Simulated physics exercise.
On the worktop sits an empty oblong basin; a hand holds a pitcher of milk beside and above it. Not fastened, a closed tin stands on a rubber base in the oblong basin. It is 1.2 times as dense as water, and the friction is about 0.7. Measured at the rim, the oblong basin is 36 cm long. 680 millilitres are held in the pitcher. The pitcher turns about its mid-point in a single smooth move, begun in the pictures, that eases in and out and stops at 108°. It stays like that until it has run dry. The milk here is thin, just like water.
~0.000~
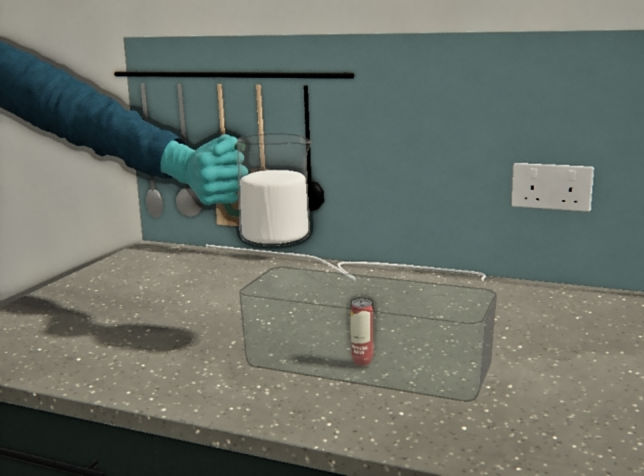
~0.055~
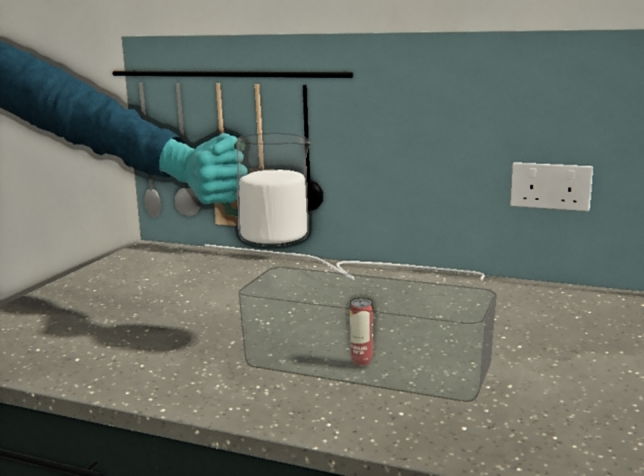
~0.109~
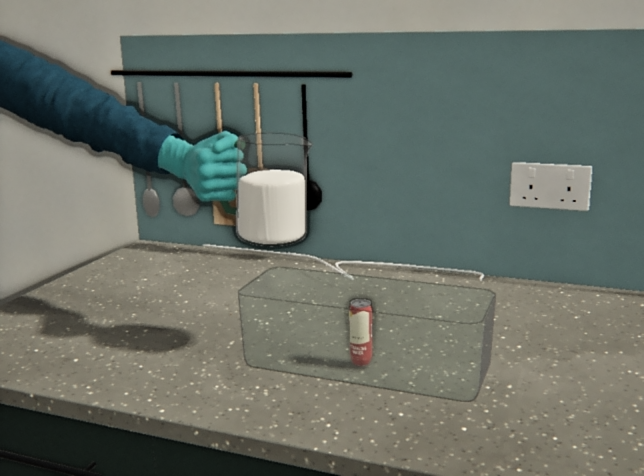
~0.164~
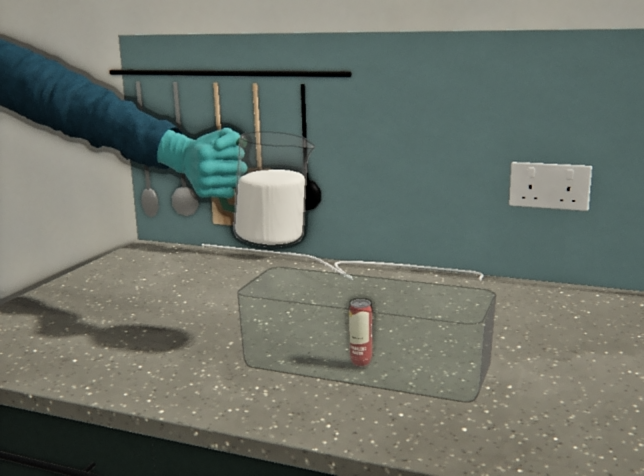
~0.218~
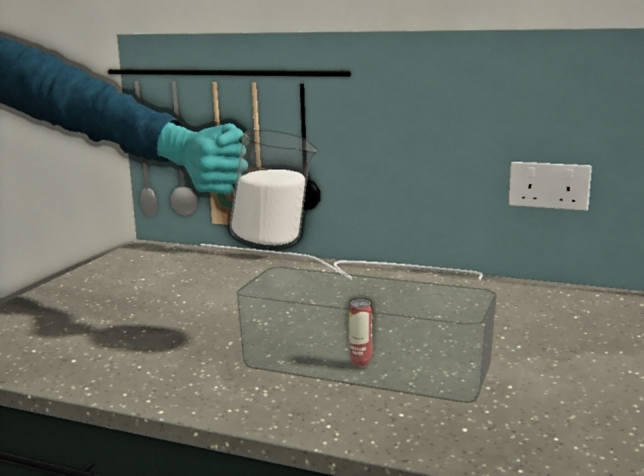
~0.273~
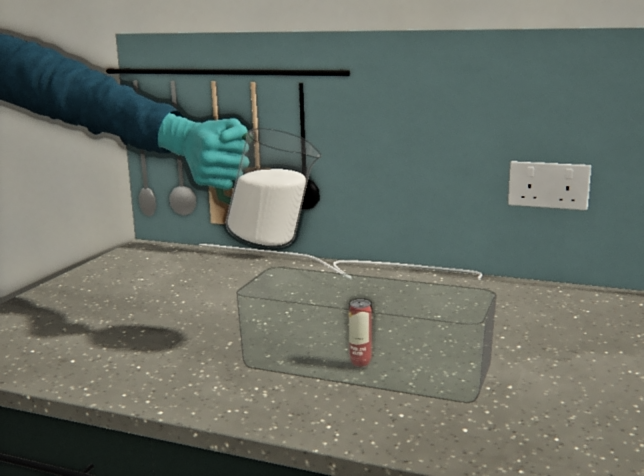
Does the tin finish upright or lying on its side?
It finishes upright.
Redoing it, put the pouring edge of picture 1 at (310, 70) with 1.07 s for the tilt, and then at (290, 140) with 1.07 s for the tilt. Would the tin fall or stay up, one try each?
First it stays on its base; then it tips over.
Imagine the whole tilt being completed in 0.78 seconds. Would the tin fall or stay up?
Well, the tin simply holds firm.
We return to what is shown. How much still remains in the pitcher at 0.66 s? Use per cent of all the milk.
At that time about 96 in a hundred parts are still held.
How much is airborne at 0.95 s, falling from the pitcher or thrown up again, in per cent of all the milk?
Close to 24 per cent.
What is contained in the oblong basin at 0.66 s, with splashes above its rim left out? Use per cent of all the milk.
I'd estimate some 0 percent of the liquid.
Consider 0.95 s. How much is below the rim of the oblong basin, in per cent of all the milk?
Value: Approx. 32 %.
By 0.66 s the tilt is 74° and 95 per cent is still to pour; the tin stands where it began.
By 0.95 s the tilt is 105° and 43 per cent is still to pour; the tin stands where it began.
By 1.25 s the tilt is 108° and 6 per cent is still to pour; the tin stands where it began.
By 1.57 s the tilt is 108° and 0 per cent is still to pour; the tin stands where it began.
At rest the tin stands where it began.
